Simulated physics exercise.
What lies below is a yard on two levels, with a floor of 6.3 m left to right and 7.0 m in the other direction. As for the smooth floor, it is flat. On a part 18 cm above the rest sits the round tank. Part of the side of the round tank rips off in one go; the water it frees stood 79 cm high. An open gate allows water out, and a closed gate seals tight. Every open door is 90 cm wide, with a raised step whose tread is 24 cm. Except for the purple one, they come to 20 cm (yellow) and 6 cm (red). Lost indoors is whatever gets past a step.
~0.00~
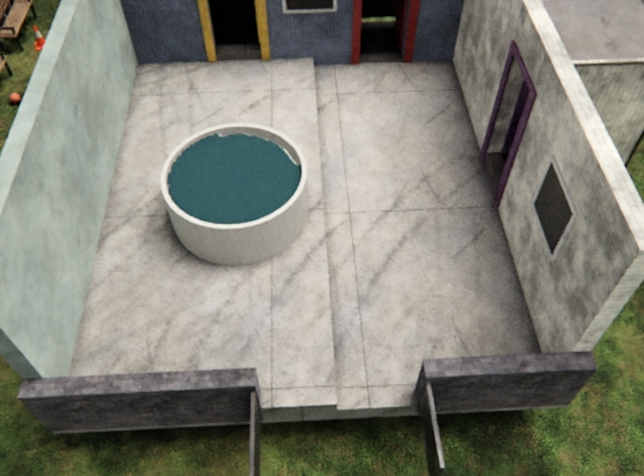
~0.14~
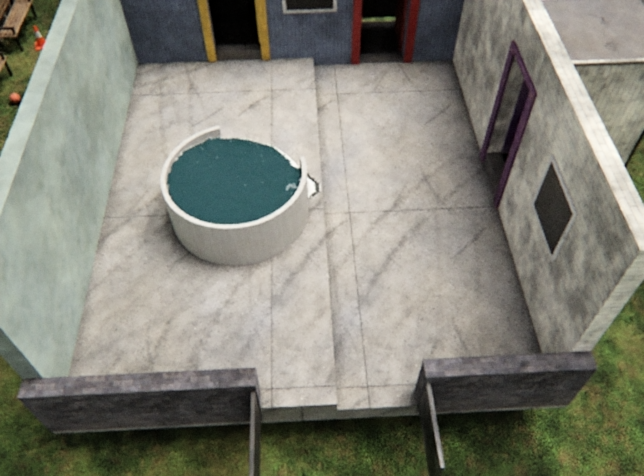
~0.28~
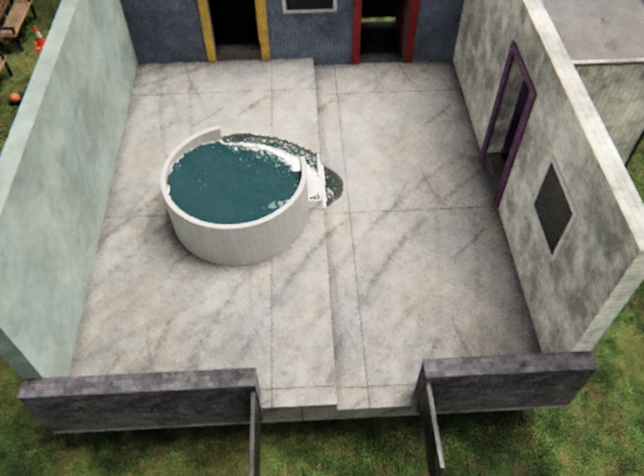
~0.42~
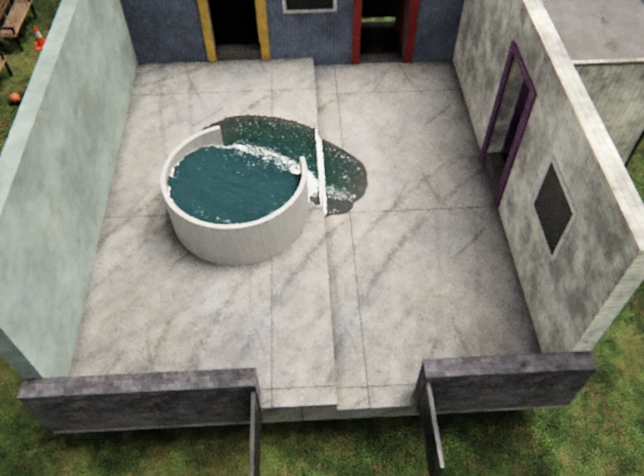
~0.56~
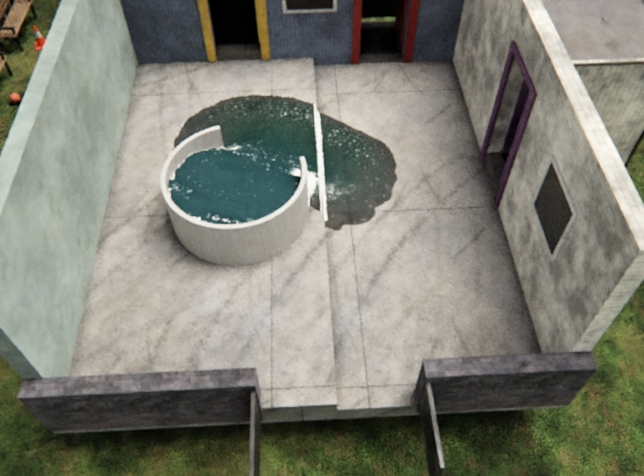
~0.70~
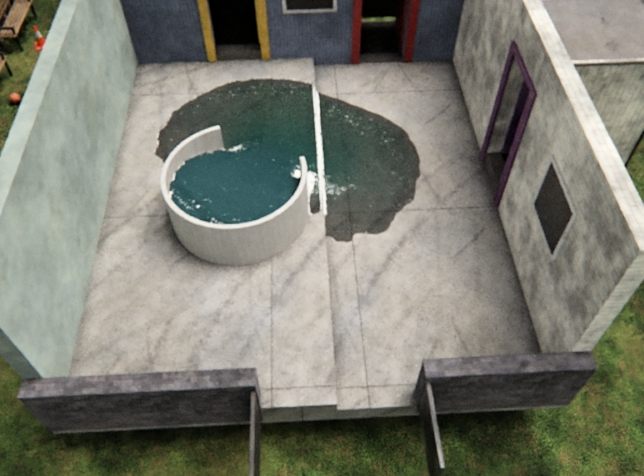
A round tank's far side breaks open, and water pours out, spreading across the yard floor.
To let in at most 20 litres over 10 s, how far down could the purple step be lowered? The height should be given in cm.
Down to roughly 7 cm.
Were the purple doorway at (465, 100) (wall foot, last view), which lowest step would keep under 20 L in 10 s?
Around 21 cm would do it.
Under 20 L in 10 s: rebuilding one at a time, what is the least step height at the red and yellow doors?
About 21 cm at red and 17 cm at yellow.
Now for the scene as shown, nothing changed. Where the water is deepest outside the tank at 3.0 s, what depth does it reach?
Max depth: About 34 cm.
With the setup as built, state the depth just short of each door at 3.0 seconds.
In cm - yellow: 15, red: 19, purple: 7.
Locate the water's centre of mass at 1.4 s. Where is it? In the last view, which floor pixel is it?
Centre of the water: Approx. (280, 162) px.
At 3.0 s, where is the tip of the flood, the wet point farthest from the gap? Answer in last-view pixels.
The farthest wet point sits near (446, 65) in the last view.
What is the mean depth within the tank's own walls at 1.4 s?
Roughly 39 cm.
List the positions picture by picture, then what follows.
The round tank at (235, 176) is whole and still, 79 cm deep; the purple door at (504, 137) is dry, in the first frame.
The front is at a hidden place, 0.3 m from the gap on the far side; 0.4 m2 of floor is wet, 79 cm left at the back, in the second frame.
Water pours out on the far side and has run 0.7 m, to (338, 183); about 10 cm deep outside, 79 cm at the back, in the third frame.
The front is at (357, 164), 1.2 m from the gap on the far side; 3.3 m2 of floor is wet, 78 cm left at the back, in the fourth frame.
The gap is on the far side, the front 1.8 m out at (378, 144); the back of the round tank holds 68 cm, in the fifth frame.
Water pours out on the far side and has run 2.3 m, to (392, 127); about 5 cm deep outside, 60 cm at the back; 1.3 m in a straight line remain to the purple door at (504, 137), in the sixth frame.
After 1.4 s water covers 45 % of the floor, deepest (29 cm) near (276, 167); 8 cm at the purple door, 0 litres in over its 24 cm step.
After 3.0 s water covers 45 % of the floor, deepest (34 cm) near (448, 70); 7 cm at the purple door, 0 litres in over its 24 cm step.
After 10.0 s water covers 90 % of the floor, deepest (13 cm) near (521, 322); 5 cm at the purple door, 0 litres in over its 24 cm step.
At the purple door as built, the water arrived by 1.3 s and peaked near 11 cm at 4.4 s.
With a step of 6 cm, 30 litres would have come in within the 10 s; with 8 cm, 9 litres. So under 20 litres takes about 7 cm.
